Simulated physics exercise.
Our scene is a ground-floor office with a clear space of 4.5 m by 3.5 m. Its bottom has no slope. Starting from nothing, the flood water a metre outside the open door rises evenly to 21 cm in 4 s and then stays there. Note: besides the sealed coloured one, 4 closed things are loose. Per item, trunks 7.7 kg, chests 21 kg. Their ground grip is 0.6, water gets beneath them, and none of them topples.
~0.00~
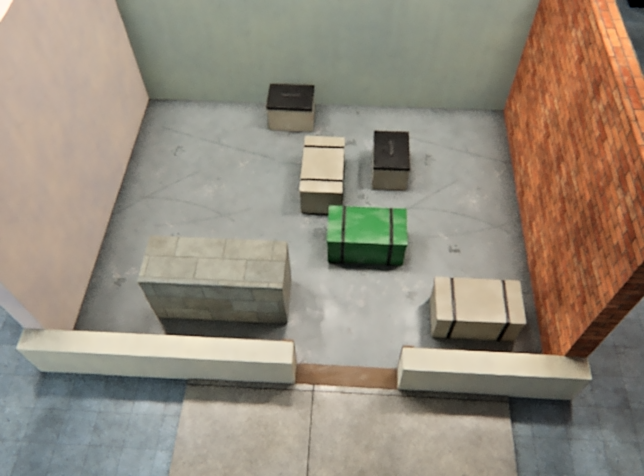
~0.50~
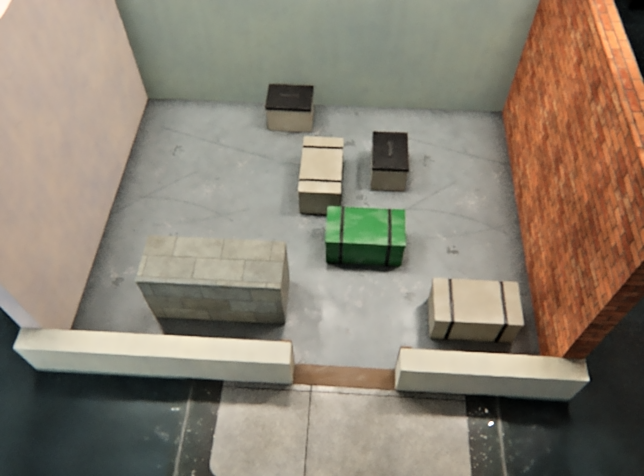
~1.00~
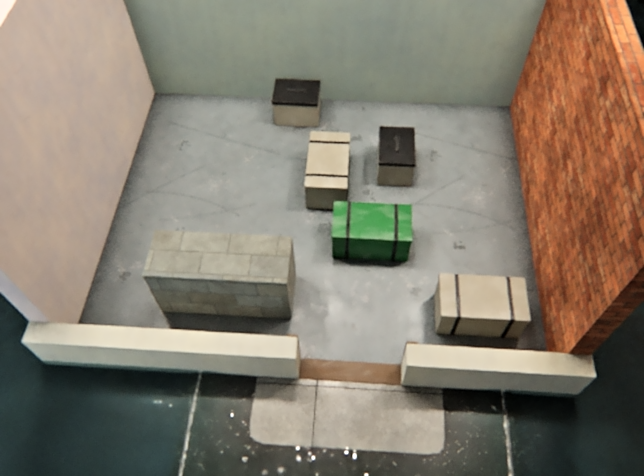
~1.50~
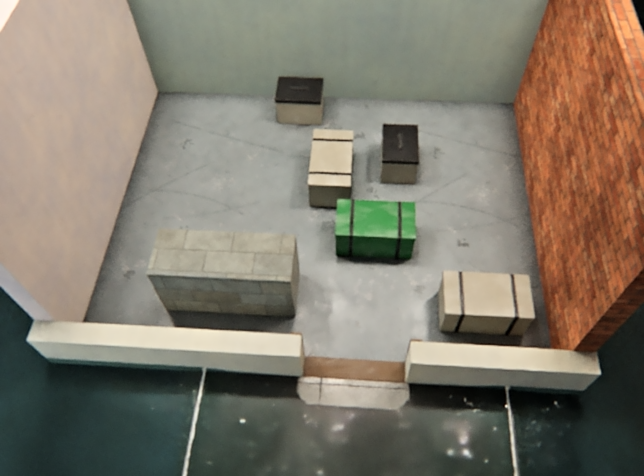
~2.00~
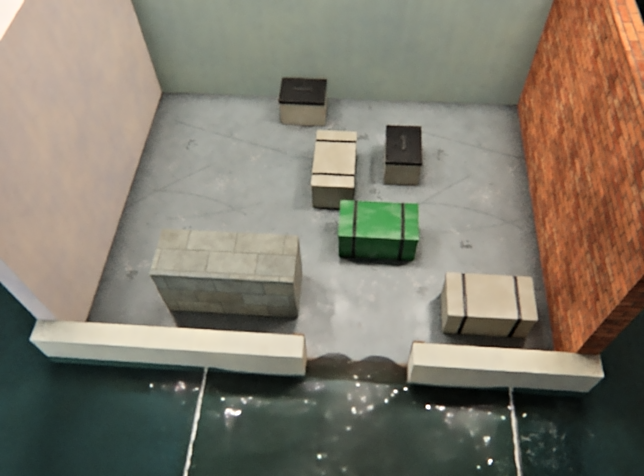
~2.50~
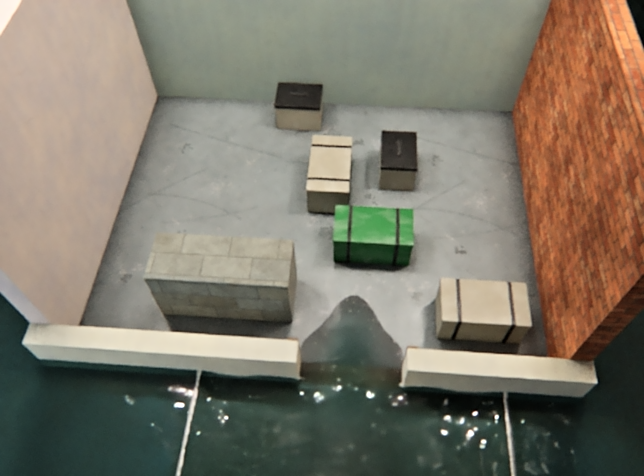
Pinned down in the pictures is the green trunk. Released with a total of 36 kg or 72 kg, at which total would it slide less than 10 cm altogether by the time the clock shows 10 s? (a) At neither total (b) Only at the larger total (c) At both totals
b.
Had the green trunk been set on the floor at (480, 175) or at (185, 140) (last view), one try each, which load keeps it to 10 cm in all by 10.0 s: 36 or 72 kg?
In that order: Just the heavier works; both loads work.
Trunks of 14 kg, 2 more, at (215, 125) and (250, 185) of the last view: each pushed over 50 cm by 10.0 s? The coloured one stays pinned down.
Below the mark, then above the mark.
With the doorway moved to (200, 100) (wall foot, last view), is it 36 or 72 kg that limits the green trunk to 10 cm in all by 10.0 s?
Result: The lesser mass is plenty.
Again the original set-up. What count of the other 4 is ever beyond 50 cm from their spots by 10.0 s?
Count: 1.
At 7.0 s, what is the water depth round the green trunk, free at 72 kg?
Depth: Approx. 6 cm.
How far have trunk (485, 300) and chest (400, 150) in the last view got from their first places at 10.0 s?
In that order: 10 cm, 0 cm.
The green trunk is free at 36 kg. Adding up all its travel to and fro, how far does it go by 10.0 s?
It covers about 50 cm altogether.
After 3.5 s the green trunk would be 0 cm from its start with 36 kg and 0 cm from its start with 72 kg; 4 cm of water round it then.
After 4.5 s the green trunk would be 1 cm from its start with 36 kg and 0 cm from its start with 72 kg; 6 cm of water round it then.
After 7.0 s the green trunk would be 34 cm from its start with 36 kg and 0 cm from its start with 72 kg; 6 cm of water round it then.
After 10.0 s the green trunk would be 45 cm from its start with 36 kg and 0 cm from its start with 72 kg; 8 cm of water round it then.
